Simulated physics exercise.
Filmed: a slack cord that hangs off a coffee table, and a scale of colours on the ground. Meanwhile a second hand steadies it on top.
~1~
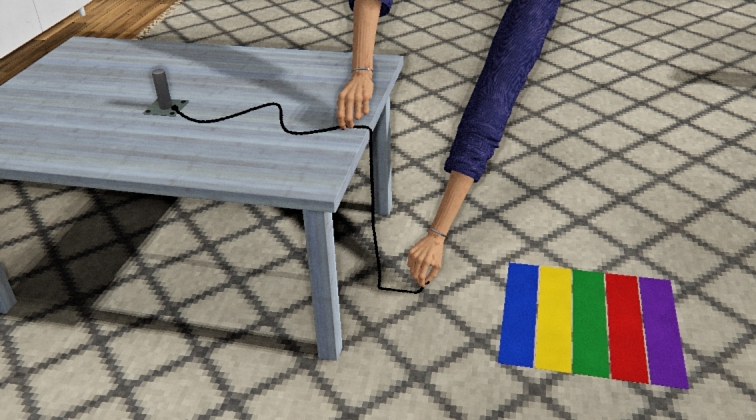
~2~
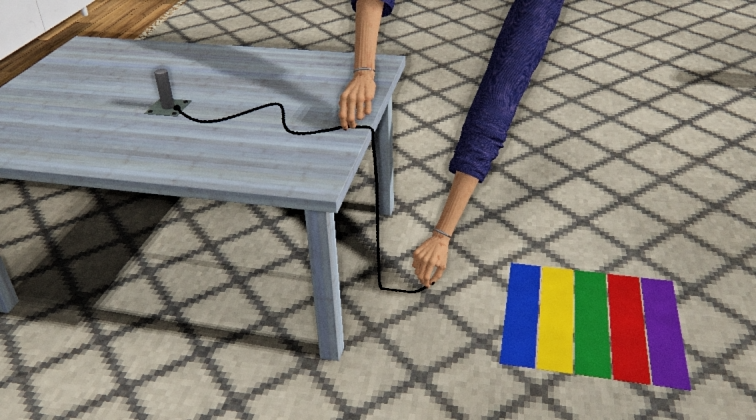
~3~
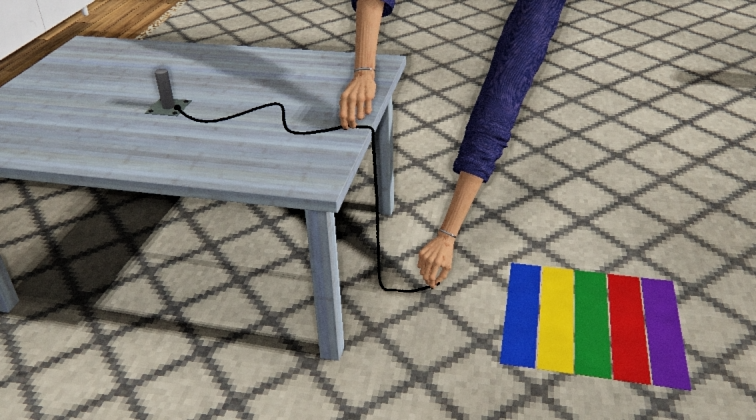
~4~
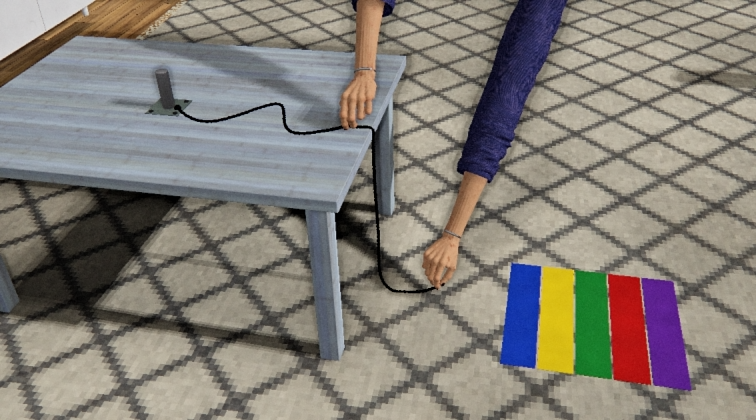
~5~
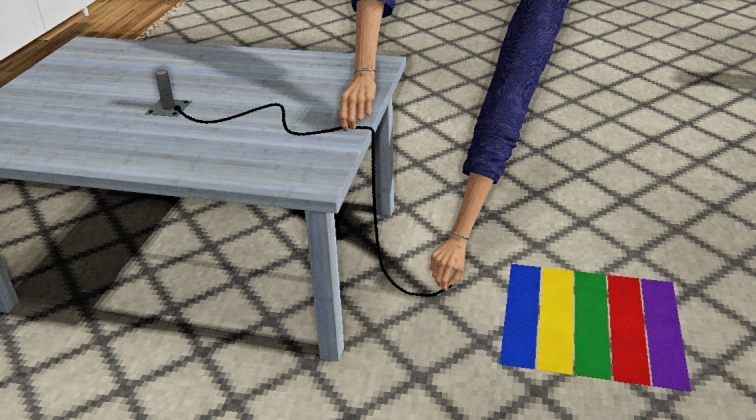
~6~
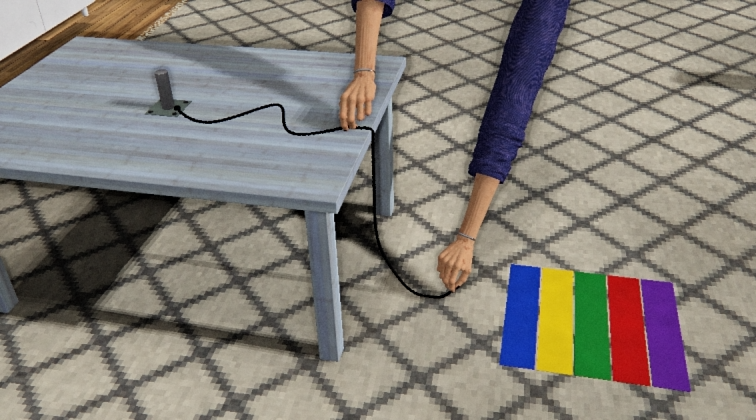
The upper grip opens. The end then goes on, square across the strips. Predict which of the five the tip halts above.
I expect it over the red strip.
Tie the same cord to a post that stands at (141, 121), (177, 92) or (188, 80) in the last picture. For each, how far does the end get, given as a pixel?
About (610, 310), (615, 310) and (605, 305).
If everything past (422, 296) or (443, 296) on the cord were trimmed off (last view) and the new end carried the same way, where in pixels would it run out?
Roughly (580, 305), (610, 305).
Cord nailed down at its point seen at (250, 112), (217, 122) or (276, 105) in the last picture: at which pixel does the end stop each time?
That would be (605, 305) for the first, (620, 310) for the second and (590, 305) for the third.
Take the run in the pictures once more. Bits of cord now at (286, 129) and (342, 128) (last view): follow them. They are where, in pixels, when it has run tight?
They go to (350, 124) and to (403, 152).
Early on, end near (552, 300); over yellow.
Midway, end near (601, 306); over green.
At the end of the slack, end near (630, 310); over red. It halts on the red strip.
